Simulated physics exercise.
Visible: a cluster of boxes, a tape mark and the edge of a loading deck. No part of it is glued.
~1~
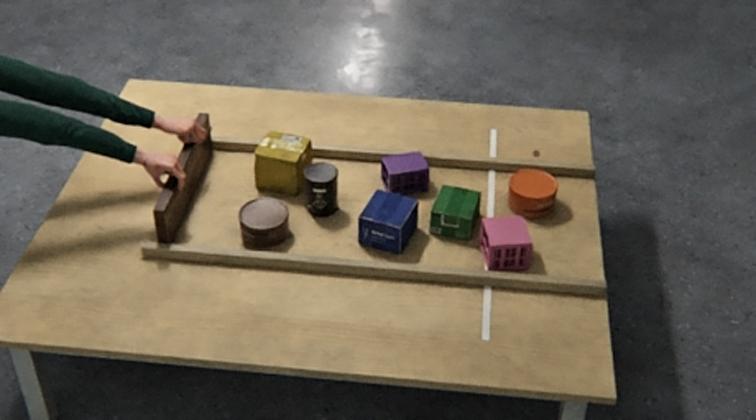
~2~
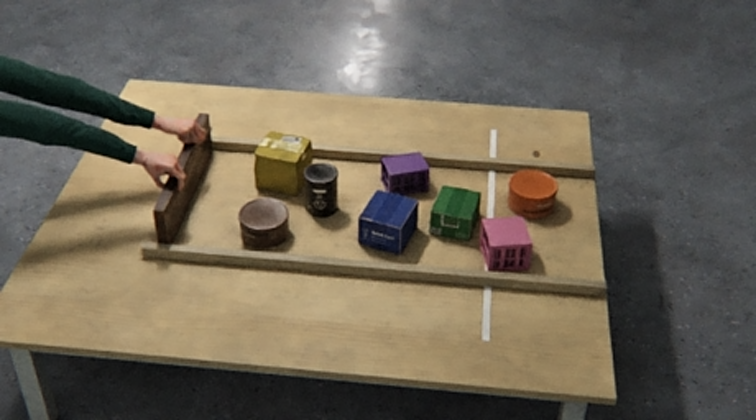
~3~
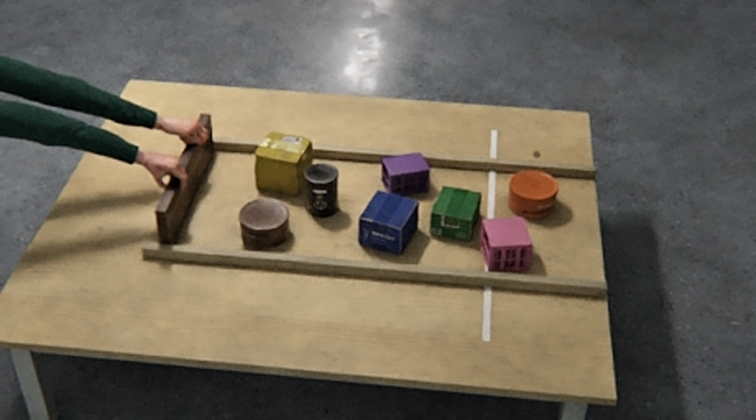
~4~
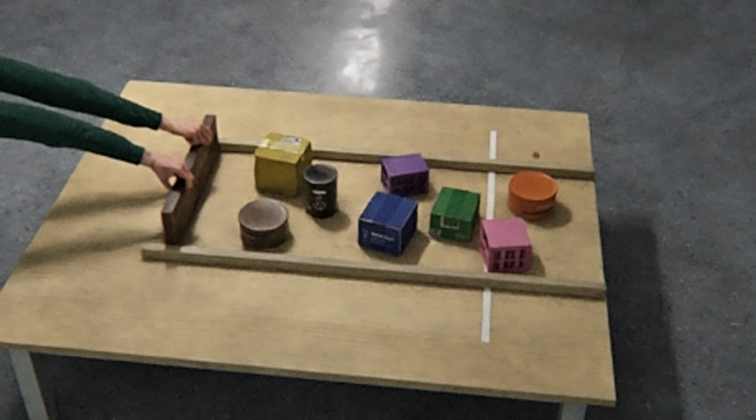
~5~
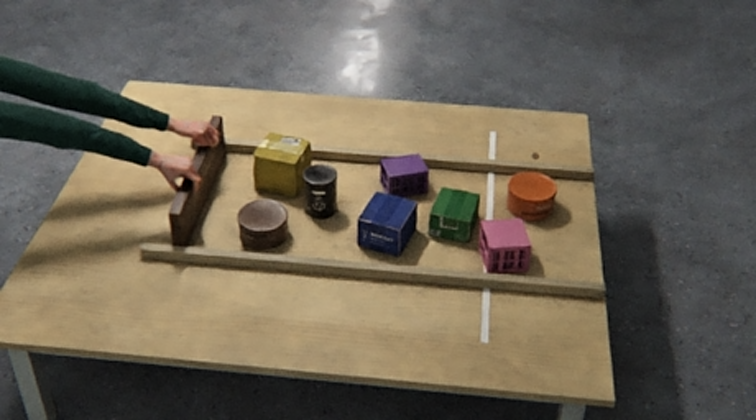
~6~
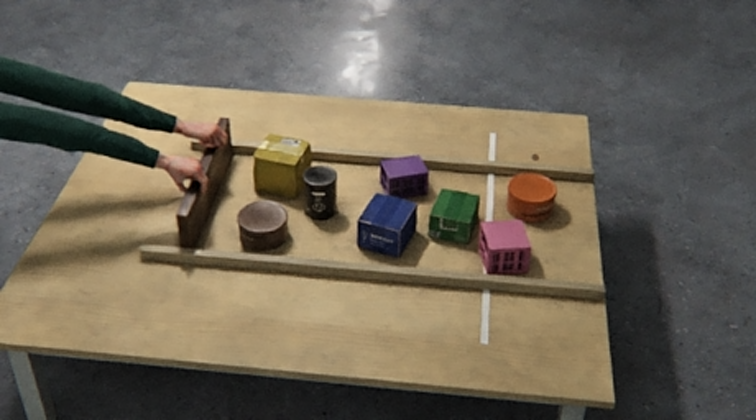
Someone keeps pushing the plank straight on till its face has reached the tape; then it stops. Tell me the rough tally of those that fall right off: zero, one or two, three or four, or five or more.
The tally of falls will come to a mere one or two.
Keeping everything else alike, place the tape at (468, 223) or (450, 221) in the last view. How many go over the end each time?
Well, you'd get 0 the first time and 0 the second time.
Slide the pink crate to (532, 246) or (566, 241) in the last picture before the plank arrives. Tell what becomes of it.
Lab note - it rests there; then it rests there.
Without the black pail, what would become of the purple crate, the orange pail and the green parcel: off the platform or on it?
The purple crate keeps its place; the orange pail is gone; and the green parcel keeps its place.
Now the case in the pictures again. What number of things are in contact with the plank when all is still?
So the total is 3.
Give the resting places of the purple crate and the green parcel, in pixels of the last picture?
The purple crate finishes at (557, 178); the green parcel finishes at (565, 206).
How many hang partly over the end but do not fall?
In total, 0 of them.
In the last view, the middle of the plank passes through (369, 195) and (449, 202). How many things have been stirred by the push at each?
Moved so far: 6, then 8.
Early on, none off yet; orange pail at rest near (531, 198); pink crate at rest near (504, 247); green parcel at rest near (455, 216).
A while later, none off yet; orange pail at rest near (531, 198); pink crate at rest near (504, 247); green parcel travelled a little near (471, 213).
Further along, none off yet; orange pail travelled a little near (552, 190); pink crate travelled about its own width near (537, 252); green parcel travelled about its own width near (518, 205).
Finally, the number that fall off is one or two; lost, orange pail.
